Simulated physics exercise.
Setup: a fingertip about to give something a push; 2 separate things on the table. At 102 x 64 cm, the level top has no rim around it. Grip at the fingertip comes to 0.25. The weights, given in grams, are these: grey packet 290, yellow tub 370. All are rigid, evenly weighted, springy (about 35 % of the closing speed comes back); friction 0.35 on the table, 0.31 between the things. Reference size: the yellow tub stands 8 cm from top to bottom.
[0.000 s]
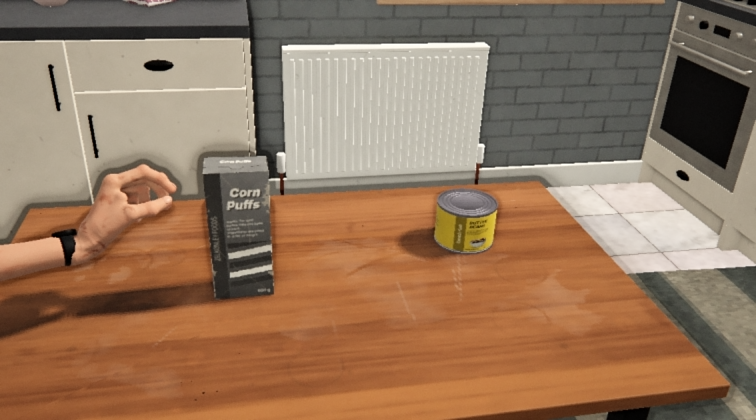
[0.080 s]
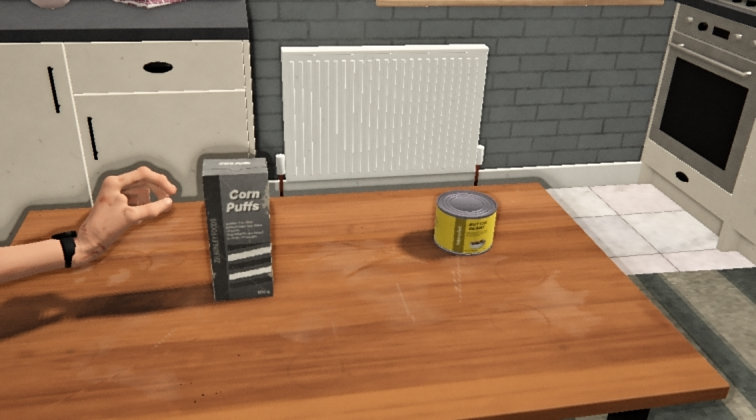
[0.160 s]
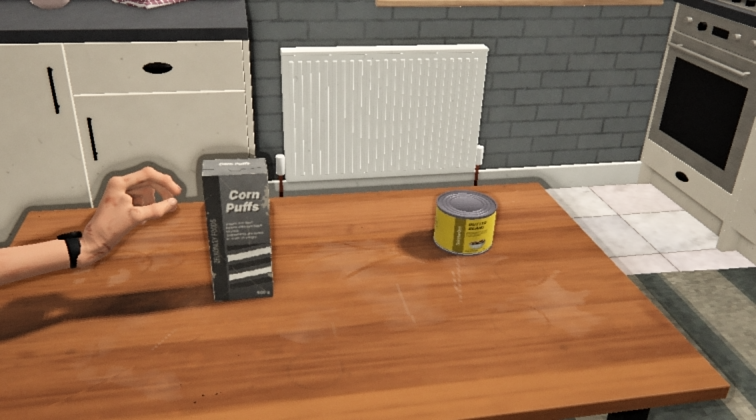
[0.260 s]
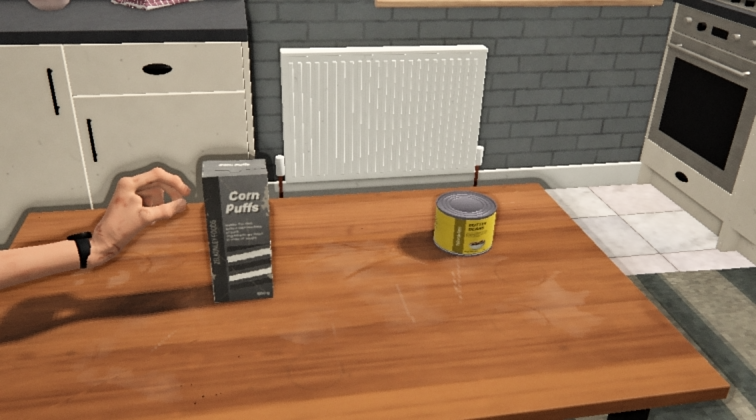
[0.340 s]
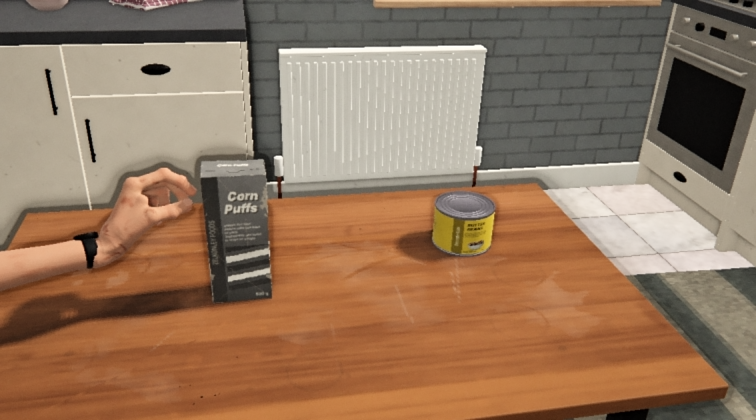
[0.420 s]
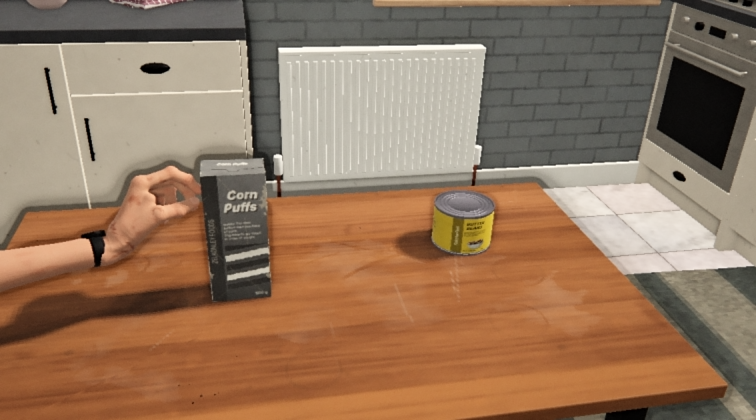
A bare left hand with a dark wristband, its thumb and finger curled together, edges slowly rightward on the left of a wooden kitchen table, seen from slightly above. A dark grey Corn Puffs box stands left of centre and a yellow tub with a grey lid sits to the right, before a white radiator, cabinets and an oven. The hand draws up to and partly behind the box, while both items and the view stay almost still.
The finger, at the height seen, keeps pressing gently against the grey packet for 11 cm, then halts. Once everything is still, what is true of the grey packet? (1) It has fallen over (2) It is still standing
The answer is 1.
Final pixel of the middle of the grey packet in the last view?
Roughly (356, 256).
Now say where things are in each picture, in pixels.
The first picture shows finger moved 0 cm; grey packet (240, 229); yellow tub (465, 221).
The second picture shows finger moved 0 cm; grey packet (240, 230); yellow tub (465, 222).
The third picture shows finger moved 1 cm; grey packet (239, 231); yellow tub (465, 222).
The fourth picture shows finger moved 2 cm; grey packet (239, 232); yellow tub (465, 223).
The fifth picture shows finger moved 3 cm; grey packet (238, 232); yellow tub (463, 223).
The sixth picture shows finger moved 4 cm; grey packet (237, 231); yellow tub (463, 222).
By 1.02 s, finger moved 12 cm; grey packet tilted 28° near (274, 223).
By 1.32 s, finger moved 15 cm; grey packet on its side near (336, 253).
When it is over (2.1 s), lying over on the table, grey packet; yellow tub within 5 cm of the start. End places, in pixels of the last picture, grey packet near (356, 256).
